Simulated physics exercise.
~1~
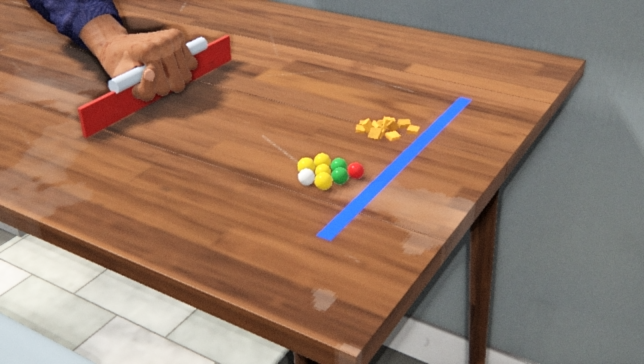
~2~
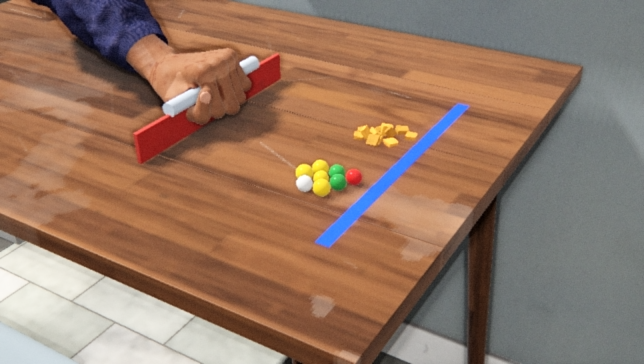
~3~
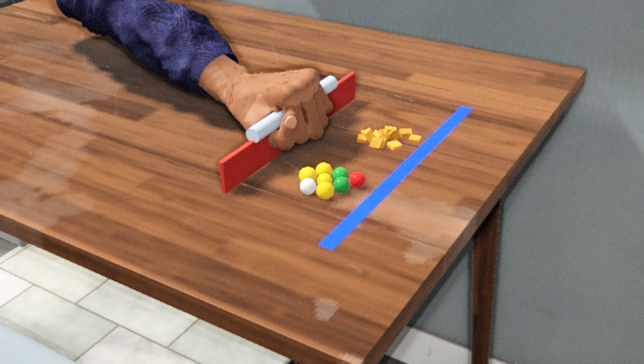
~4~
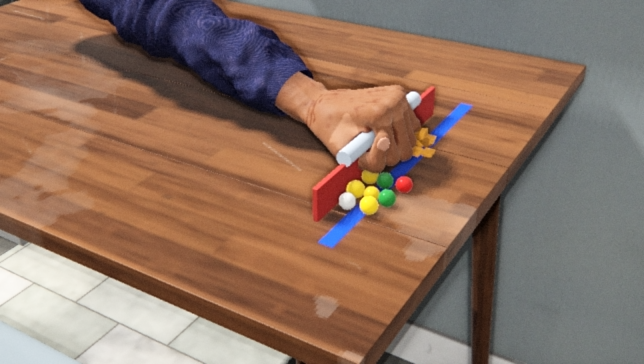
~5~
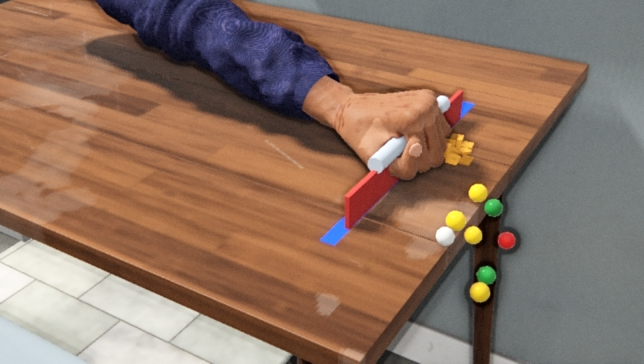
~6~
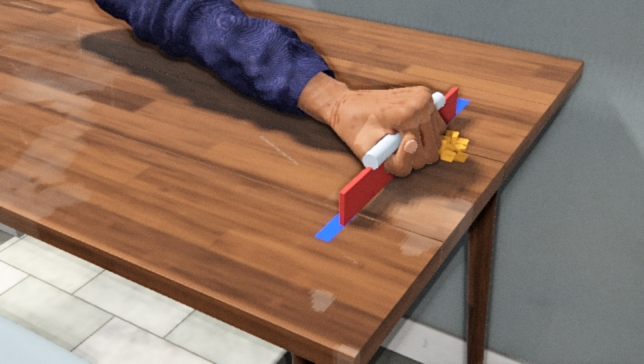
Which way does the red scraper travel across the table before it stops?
The red scraper moves to the right, toward the strip of blue tape.
